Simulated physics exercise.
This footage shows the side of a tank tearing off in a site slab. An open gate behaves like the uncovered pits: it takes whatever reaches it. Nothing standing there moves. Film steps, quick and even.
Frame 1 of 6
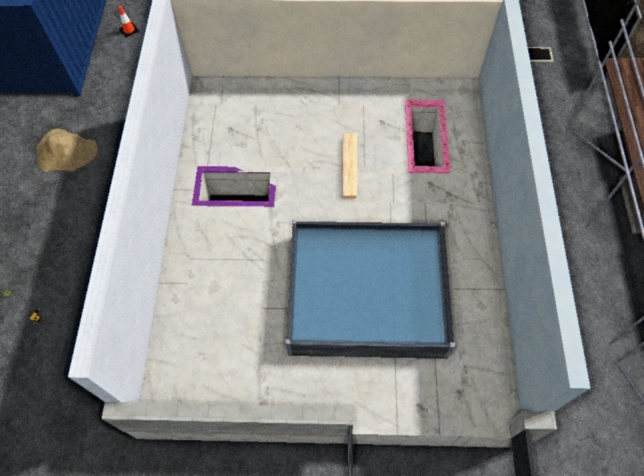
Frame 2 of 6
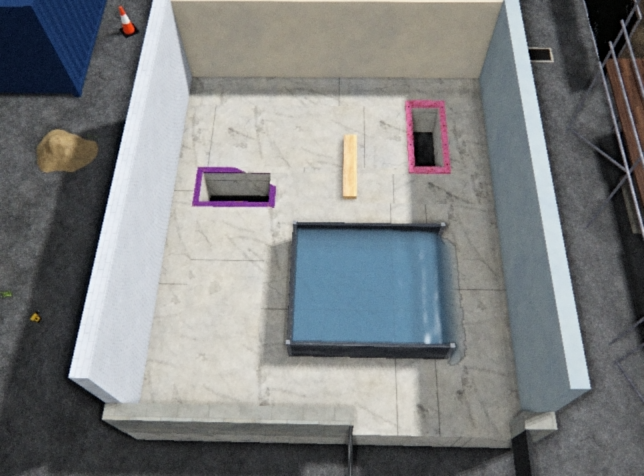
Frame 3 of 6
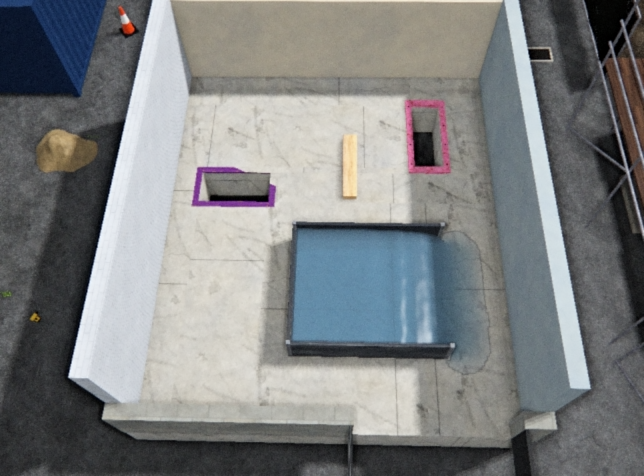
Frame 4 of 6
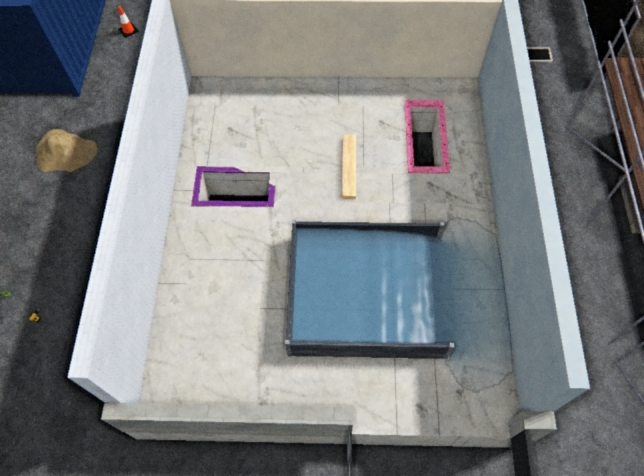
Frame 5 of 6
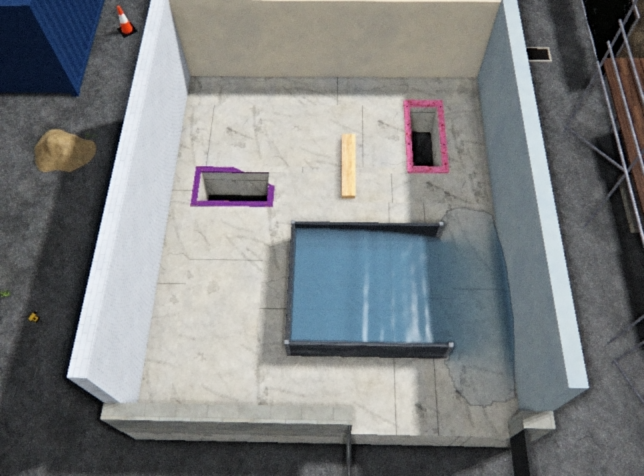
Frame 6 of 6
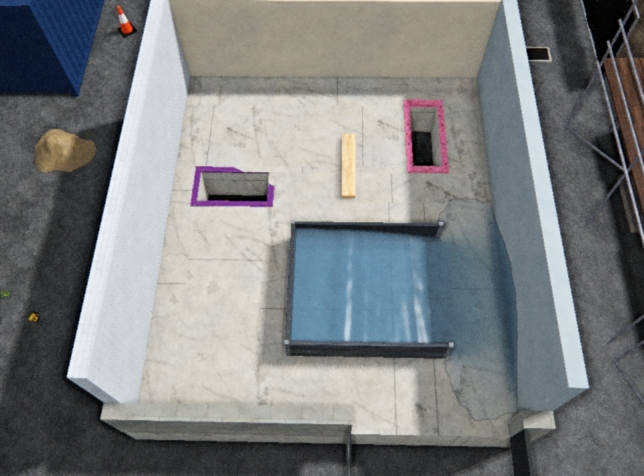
A square tank of blue water with dark sides stands on a pale, marble-like slab inside a walled site, seen from high above by a still camera. Behind it lie a wooden plank, a purple-edged pit to the left and a pink-edged pit to the right. The tank's right side gives way, and water pours out rightward, spreading across the slab to the right wall and toward the viewer.
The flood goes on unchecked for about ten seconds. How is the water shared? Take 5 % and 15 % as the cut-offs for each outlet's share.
In the end, the gate ends up with more than 15 %, the purple pit ends up with less than 5 %, the pink pit ends up with 5 to 15 %.
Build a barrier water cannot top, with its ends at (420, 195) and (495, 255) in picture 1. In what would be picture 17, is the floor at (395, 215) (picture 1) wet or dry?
Finding: Waterlogged.
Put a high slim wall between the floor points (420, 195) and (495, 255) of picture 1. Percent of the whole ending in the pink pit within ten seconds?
Share for pink - 0 in a hundred.
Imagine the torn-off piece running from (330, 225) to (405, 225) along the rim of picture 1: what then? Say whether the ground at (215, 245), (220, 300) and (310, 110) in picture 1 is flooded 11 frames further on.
Note, points one to three: Unreached / unreached / reached and soaked.
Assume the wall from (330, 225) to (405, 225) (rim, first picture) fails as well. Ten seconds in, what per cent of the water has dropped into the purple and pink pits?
Shares: Purple at 15 percent, pink at 12 percent.
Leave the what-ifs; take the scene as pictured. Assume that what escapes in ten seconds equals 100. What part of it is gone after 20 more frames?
Roughly 45 %.
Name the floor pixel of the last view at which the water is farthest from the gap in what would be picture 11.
I reckon the front has reached (477, 151) by then.
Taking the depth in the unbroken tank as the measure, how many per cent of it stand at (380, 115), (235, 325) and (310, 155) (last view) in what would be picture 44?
First spot roughly 6 %, second 0 %, third 2 %.
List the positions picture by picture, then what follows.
The first frame shows the tank at (369, 283) is whole and still.
In the second frame, the front is at (455, 359), out from the gap at (442, 292).
In the third frame, the front is at (470, 366), out from the gap at (441, 293).
In the fourth frame, the front is at (494, 378), out from the gap at (440, 293).
In the fifth frame, the front is at (513, 389), out from the gap at (439, 293).
In the sixth frame, the front is at (516, 408), out from the gap at (439, 293).
A moment on, water covers 10 % of the floor; the gate 0 %, the purple pit 0 %, the pink pit 0 %.
Next, water covers 20 % of the floor; the gate 6 %, the purple pit 0 %, the pink pit 1 %.
Then, water covers 30 % of the floor; the gate 18 %, the purple pit 0 %, the pink pit 5 %.
Later, water covers 50 % of the floor; the gate 30 %, the purple pit 0 %, the pink pit 8 %.
In the end, water covers 65 % of the floor; the gate 38 %, the purple pit 2 %, the pink pit 10 %.
